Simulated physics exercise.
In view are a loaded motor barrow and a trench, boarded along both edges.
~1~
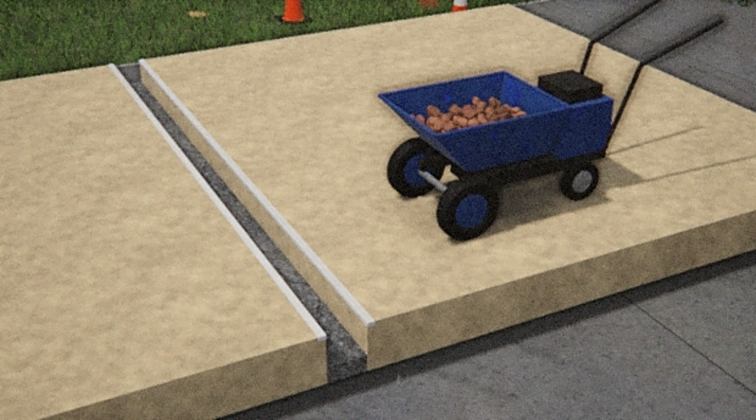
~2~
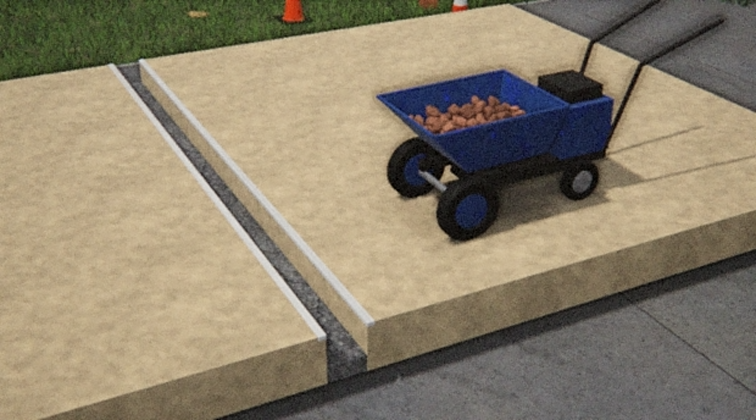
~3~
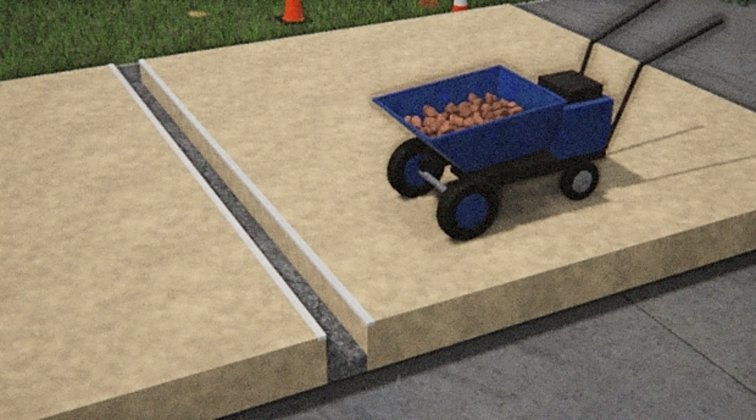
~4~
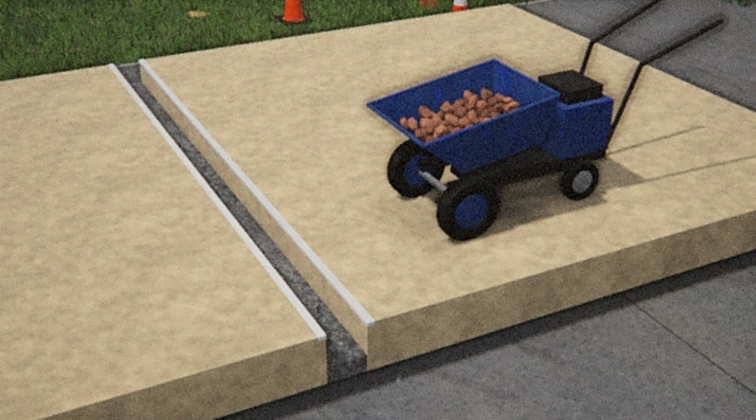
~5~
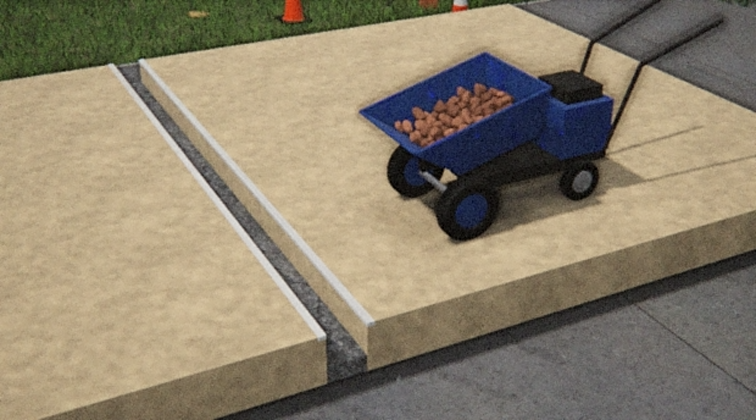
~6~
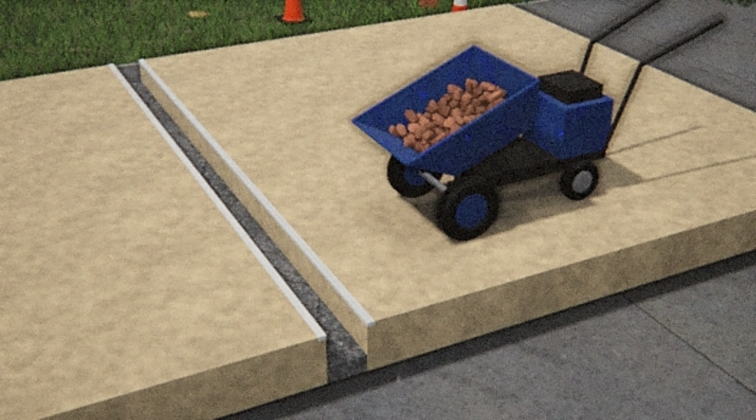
Blue motor barrow standing still on a pale slab near a narrow trench, its skip of reddish rubble tilting forward.
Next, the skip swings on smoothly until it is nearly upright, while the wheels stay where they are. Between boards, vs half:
A minority.
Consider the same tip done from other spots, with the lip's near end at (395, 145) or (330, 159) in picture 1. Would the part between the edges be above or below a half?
Initially past the halfway mark, next shy of half.
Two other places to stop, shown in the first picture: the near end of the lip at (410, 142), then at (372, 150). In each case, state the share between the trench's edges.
You'd get 50 in a hundred the first time and 70 in a hundred the second.
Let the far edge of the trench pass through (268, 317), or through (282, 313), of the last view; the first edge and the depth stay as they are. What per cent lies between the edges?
20 %, give or take, and then 20 %.
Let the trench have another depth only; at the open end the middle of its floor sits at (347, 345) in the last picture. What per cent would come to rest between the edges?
I'd say roughly 20 in a hundred.
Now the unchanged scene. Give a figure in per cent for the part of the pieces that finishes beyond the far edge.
I'd say around 0 per cent of the load.
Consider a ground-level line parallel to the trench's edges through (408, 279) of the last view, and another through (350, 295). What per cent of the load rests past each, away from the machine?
I'd say some 60 in a hundred, and after that 20 in a hundred.
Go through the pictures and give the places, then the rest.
In the first frame, lip of the skip (436, 136), level; top of the load (480, 121), lumps of rubble; first edge of the trench (347, 295); far edge (300, 308), the trench under half as wide as the skip, and about as deep as wide.
In the second frame, lip of the skip (434, 137), tipped barely; top of the load (479, 121).
In the third frame, lip of the skip (430, 141), tipped barely; top of the load (490, 119).
In the fourth frame, lip of the skip (424, 146), tipped a little; top of the load (497, 110).
In the fifth frame, lip of the skip (416, 154), tipped clearly; top of the load (492, 104).
In the sixth frame, lip of the skip (407, 164), tipped clearly; top of the load (492, 99); first edge of the trench (347, 295); far edge (300, 308).
Just after the last frame, skip tipped steeply; every one in the skip.
A moment on, skip tipped right over; the larger part in the skip; roughly a quarter short of the trench.
Further on, skip tipped right over; roughly a third in the skip; roughly a third short of the trench; roughly a quarter in or heaped over the trench.
When it is over, skip tipped right over; roughly a third in the skip; roughly a third short of the trench; roughly a quarter in or heaped over the trench; not one beyond it.
